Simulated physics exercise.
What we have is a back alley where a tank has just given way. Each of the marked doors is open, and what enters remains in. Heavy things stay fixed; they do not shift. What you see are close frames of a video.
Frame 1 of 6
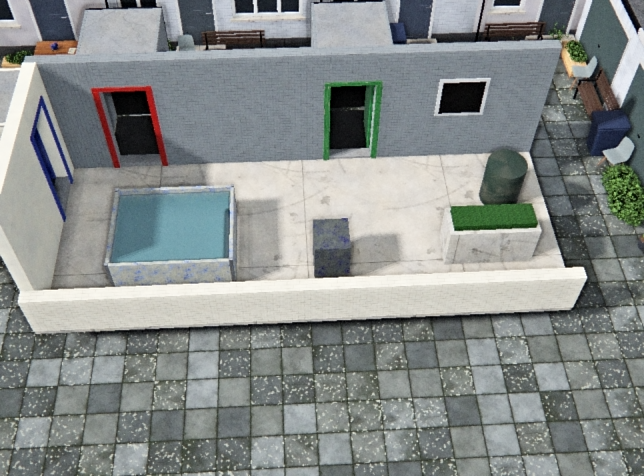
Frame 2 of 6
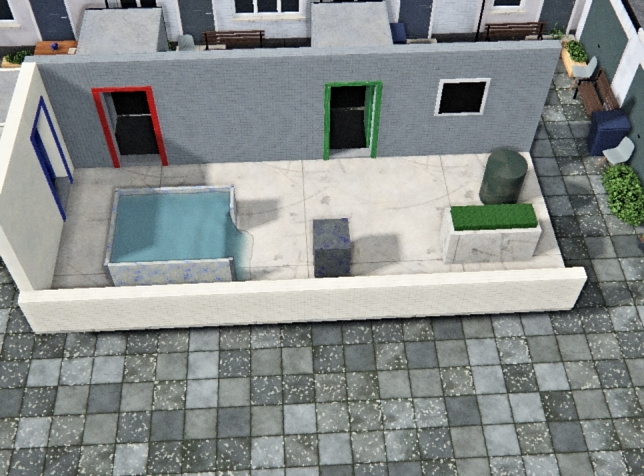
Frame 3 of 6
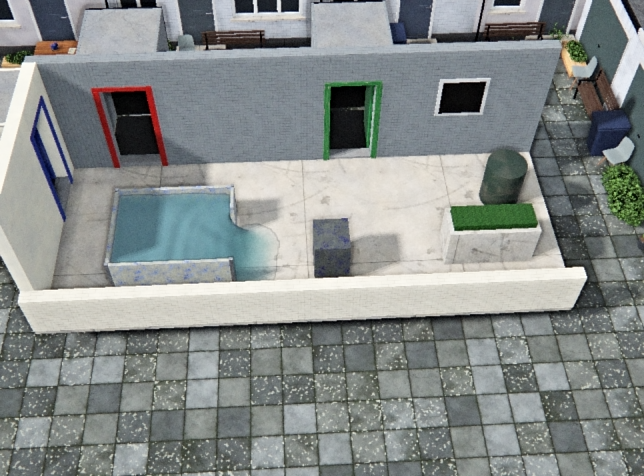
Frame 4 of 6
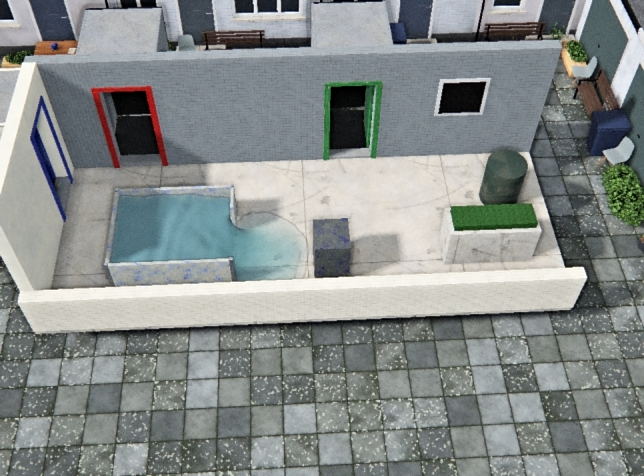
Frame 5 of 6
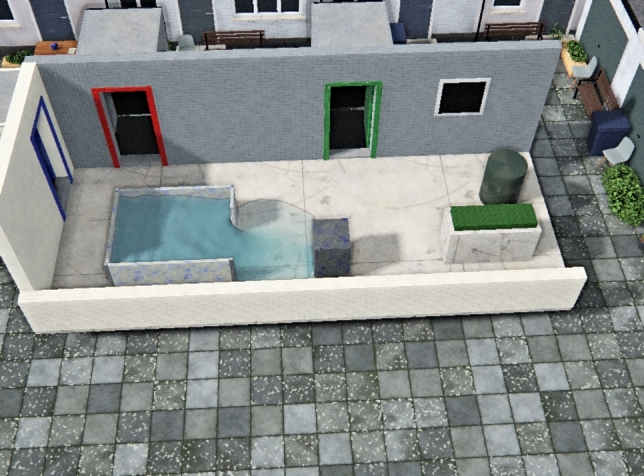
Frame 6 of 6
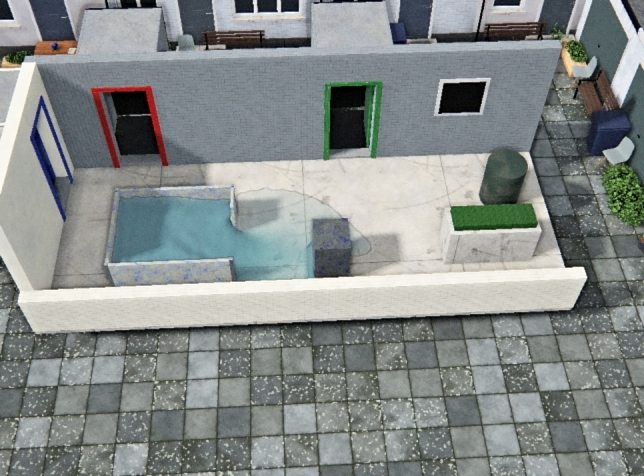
In a walled back alley yard, a rectangular tank of blue water sits whole and still at the left, beside a dark block. Its right side opens and water pours out, spreading rightward across the pale floor, reaching the block, then flowing around it and past the front of the green doorway.
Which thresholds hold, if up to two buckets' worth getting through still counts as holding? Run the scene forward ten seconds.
The red door holds; the green door does not hold; the blue door holds.
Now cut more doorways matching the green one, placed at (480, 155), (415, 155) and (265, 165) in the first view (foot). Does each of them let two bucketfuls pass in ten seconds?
Exceeds it; exceeds it; stays within it.
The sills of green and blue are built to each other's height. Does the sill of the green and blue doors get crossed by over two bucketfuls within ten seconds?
Then: The green one holds, the blue one lets less in.
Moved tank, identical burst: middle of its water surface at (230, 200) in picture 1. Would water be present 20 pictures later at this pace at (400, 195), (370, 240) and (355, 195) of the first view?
Soaked, soaked, soaked.
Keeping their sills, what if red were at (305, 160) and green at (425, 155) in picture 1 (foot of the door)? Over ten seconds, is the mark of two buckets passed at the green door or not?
The green one exceeds it.
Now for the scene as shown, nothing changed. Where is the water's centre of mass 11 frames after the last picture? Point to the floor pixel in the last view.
Estimate: (273, 248).
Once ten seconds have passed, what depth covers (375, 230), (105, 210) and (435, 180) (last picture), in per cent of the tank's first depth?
Taking the places in turn, I get roughly 6, 8 and 8 percent.
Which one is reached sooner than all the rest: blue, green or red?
Answer: The door marked green.
A moment on, water covers 40 % of the floor; the red door not reached, the green door not reached, the blue door not reached.
Next, water covers 60 % of the floor; the red door not reached, the green door wet at the sill, nothing in, the blue door not reached.
Then, water covers 70 % of the floor; the red door not reached, the green door over two buckets in, the blue door not reached.
Later, water covers 90 % of the floor; the red door wet at the sill, nothing in, the green door far over two buckets in, the blue door wet at the sill, nothing in.
In the end, water covers 95 % of the floor; the red door wet at the sill, nothing in, the green door far over two buckets in, the blue door wet at the sill, nothing in.
